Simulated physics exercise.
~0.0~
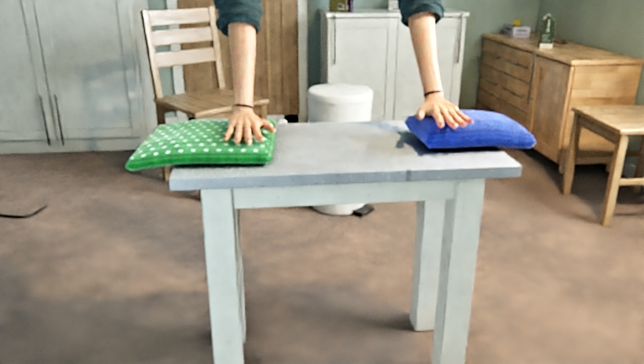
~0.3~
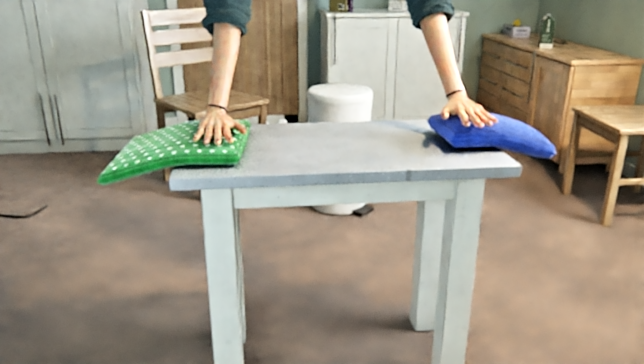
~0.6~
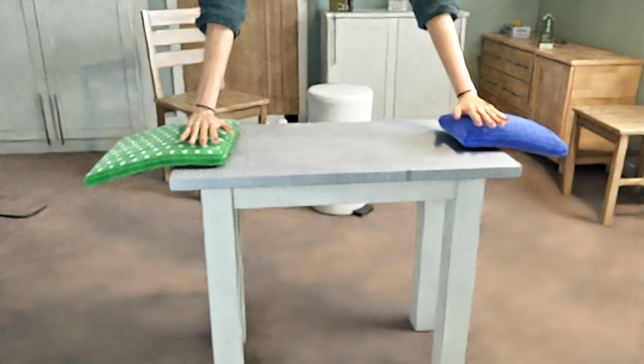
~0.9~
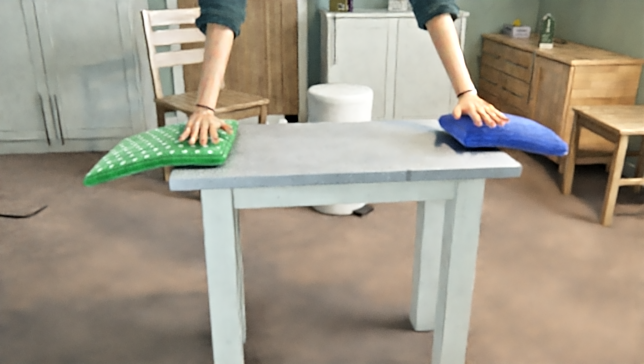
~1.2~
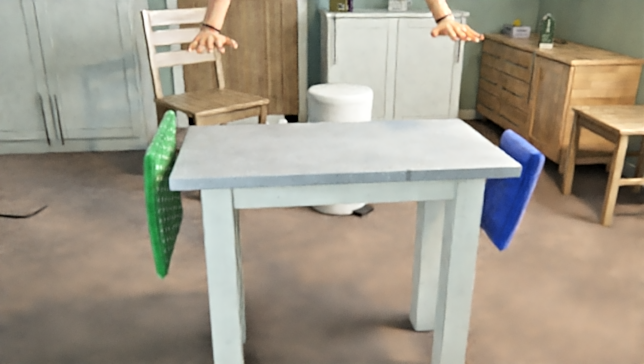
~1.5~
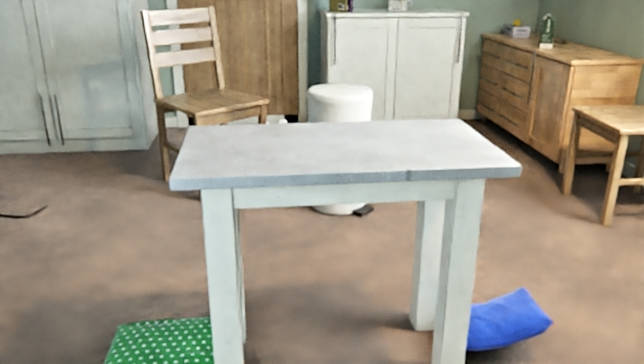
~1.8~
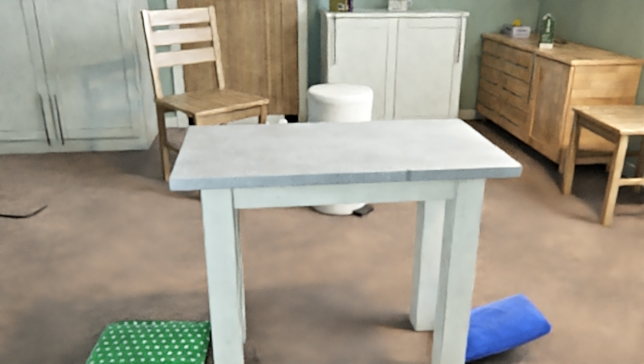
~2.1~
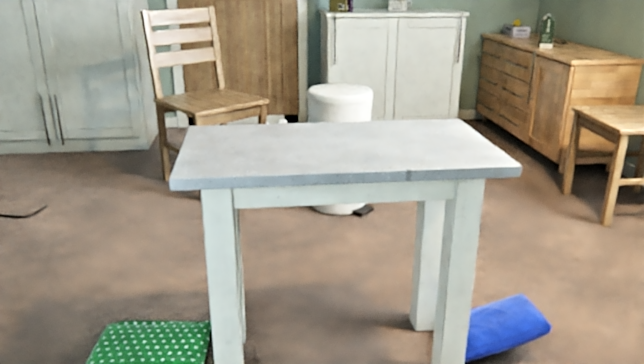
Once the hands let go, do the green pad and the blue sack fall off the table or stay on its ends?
Both fall off. The green pad drops from the left end and the blue sack from the right, and they come to rest on the floor.
